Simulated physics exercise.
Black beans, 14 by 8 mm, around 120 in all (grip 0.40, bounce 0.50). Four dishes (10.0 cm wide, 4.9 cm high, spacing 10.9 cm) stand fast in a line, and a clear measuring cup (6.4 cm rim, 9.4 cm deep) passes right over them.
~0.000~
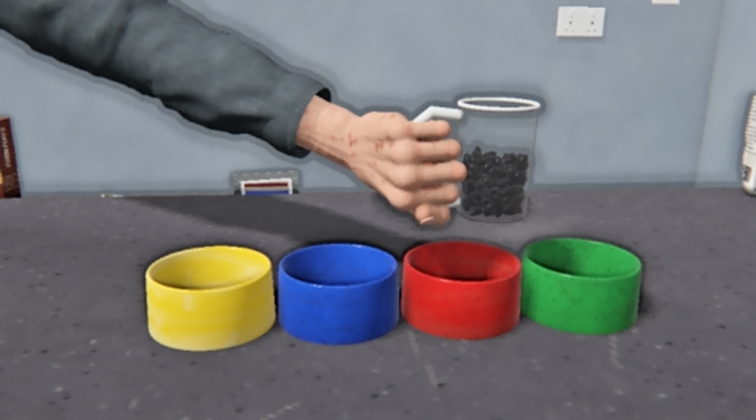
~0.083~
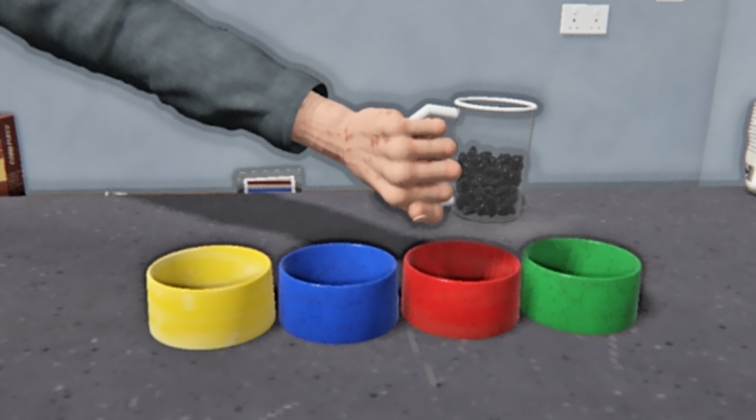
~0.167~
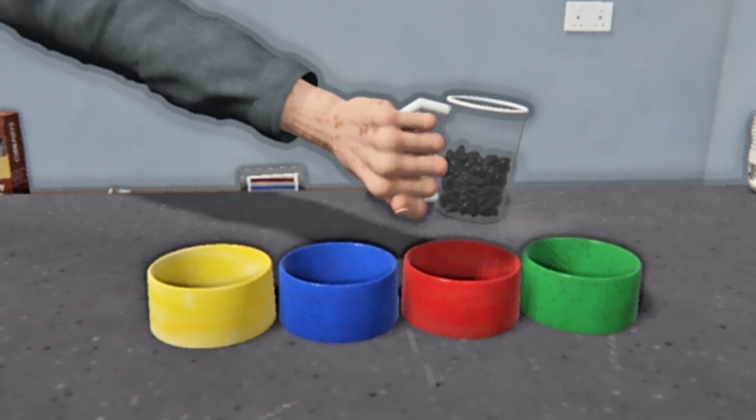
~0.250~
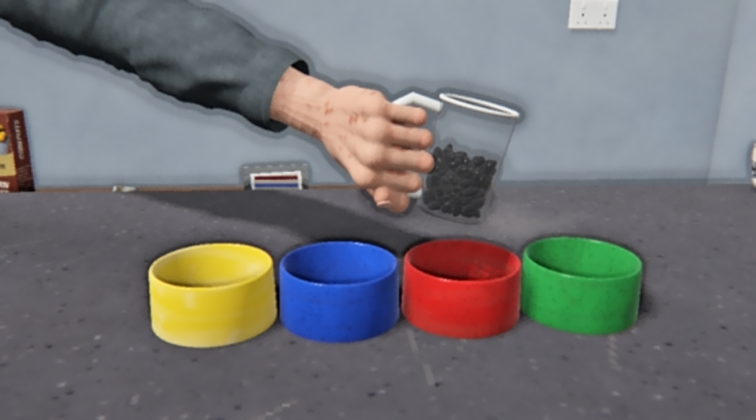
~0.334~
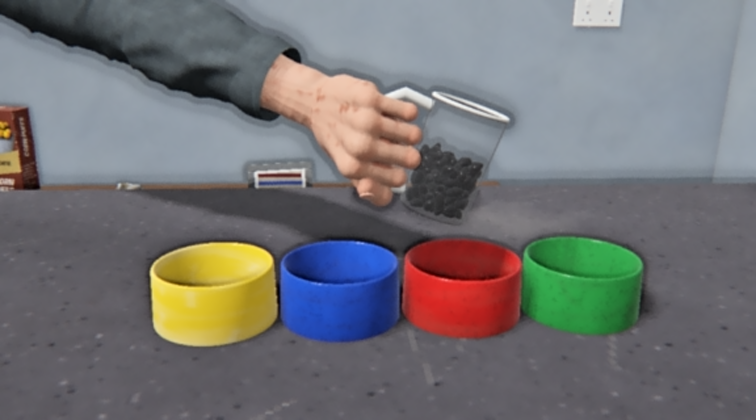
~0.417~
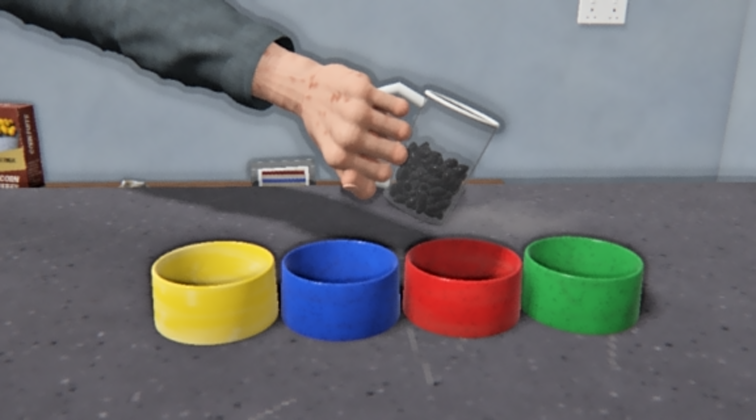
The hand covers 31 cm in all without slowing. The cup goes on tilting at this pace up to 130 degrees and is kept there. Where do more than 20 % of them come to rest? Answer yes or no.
Red: No, blue: No, green: No, yellow: Yes, counter: No.
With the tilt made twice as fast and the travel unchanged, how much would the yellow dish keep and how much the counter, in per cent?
Yellow 0; counter 10.
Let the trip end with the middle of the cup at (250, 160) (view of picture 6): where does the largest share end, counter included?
Most goes to: Blue.
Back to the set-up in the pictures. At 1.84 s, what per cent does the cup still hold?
Roughly 70 per cent.
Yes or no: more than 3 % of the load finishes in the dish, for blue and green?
Blue yes; green no.
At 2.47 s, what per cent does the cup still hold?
About 0 per cent.
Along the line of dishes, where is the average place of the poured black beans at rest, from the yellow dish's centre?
Some 2 cm to the right.
After 1.27 s, tilt 81 degrees; cup holds 100 %.
After 1.84 s, tilt 119 degrees; cup holds 70 %, blue 5 %, yellow 20 %.
After 2.47 s, tilt 130 degrees; cup holds 0 %, blue 5 %, yellow 85 %.
By 2.8 s all is still; red 0 %, blue 5 %, green 0 %, yellow 85 %, counter 10 %.
